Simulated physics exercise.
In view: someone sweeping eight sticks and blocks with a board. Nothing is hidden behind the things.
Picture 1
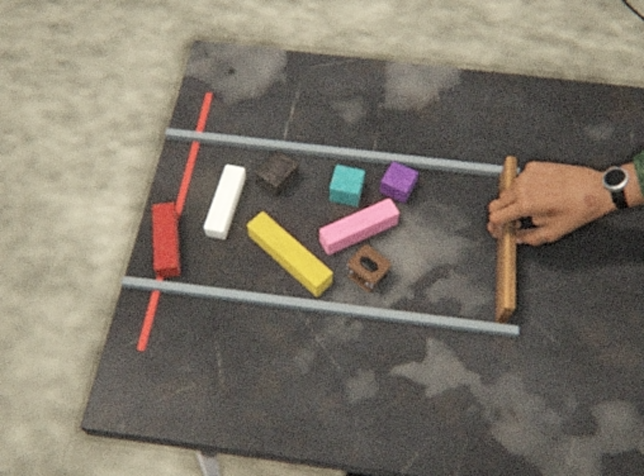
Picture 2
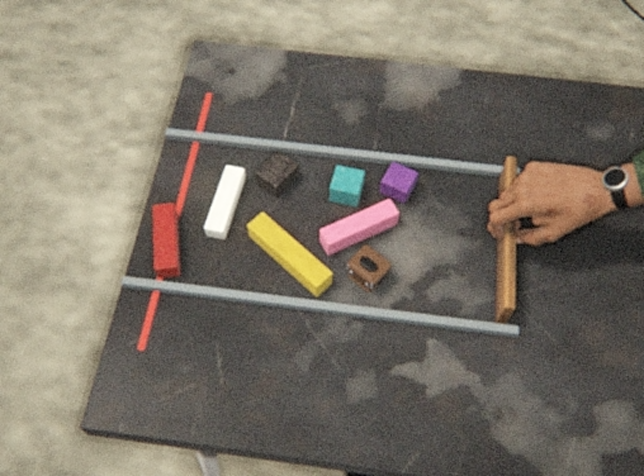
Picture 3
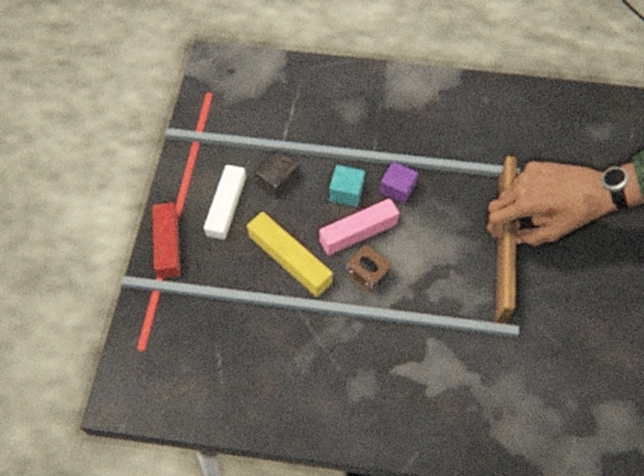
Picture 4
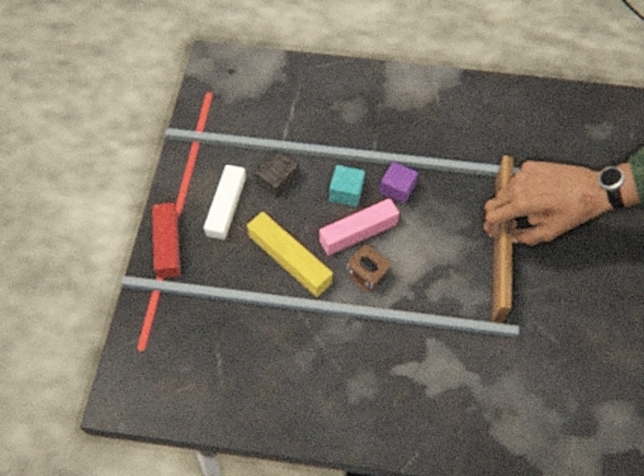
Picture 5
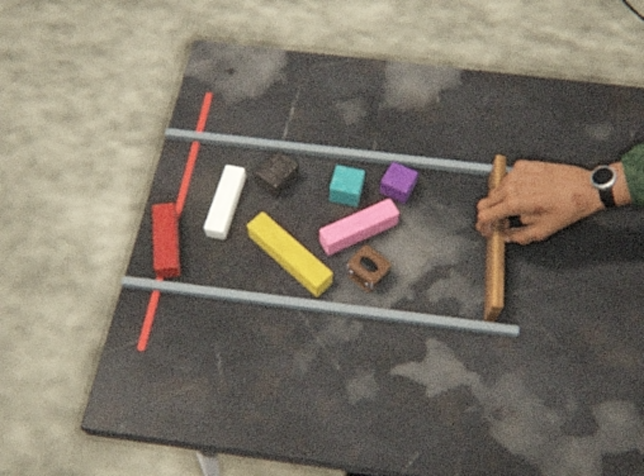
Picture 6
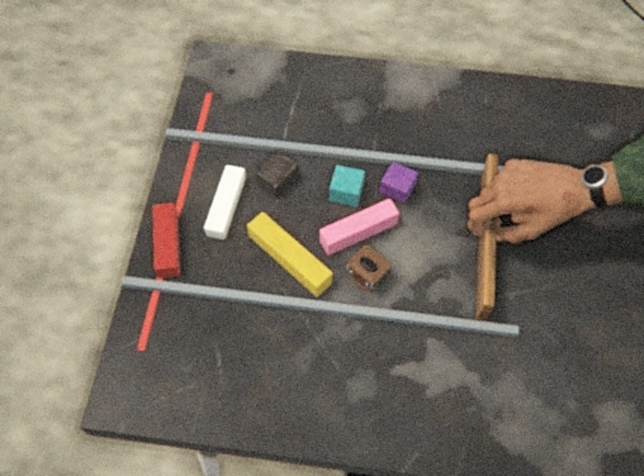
A dark, worn tabletop stands over a pale speckled floor, seen from above at a slight angle. Between two grey rails lie a red bar at the left by a red strip, a white stick, a black block, a yellow bar, turquoise and purple blocks, a pink bar and a small brown piece. A watch-wearing hand at right holds still, then slides a wooden board slightly left, touching nothing else.
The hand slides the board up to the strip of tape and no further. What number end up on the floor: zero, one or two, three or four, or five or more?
In the end the number that fall off is five or more.
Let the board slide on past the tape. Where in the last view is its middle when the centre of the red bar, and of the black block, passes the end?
For the red bar at (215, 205), for the black block at (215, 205).
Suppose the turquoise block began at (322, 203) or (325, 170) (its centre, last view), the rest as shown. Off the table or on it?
In turn it remains up; drops off.
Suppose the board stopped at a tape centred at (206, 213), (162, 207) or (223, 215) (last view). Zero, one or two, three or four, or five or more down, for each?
One after another: Three to four; more than four; one to two.
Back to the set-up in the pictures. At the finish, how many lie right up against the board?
In contact: 3.
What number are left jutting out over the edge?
It comes to 2.
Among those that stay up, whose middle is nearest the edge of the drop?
Foremost is the pink bar.
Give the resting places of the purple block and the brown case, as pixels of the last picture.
First (176, 158), then (148, 230).
Early on, none off yet; red bar at rest near (166, 240); white stick at rest near (226, 202); black block at rest near (277, 174).
Finally, the number that fall off is five or more; lost, turquoise block, yellow bar, black block, white stick and red bar.
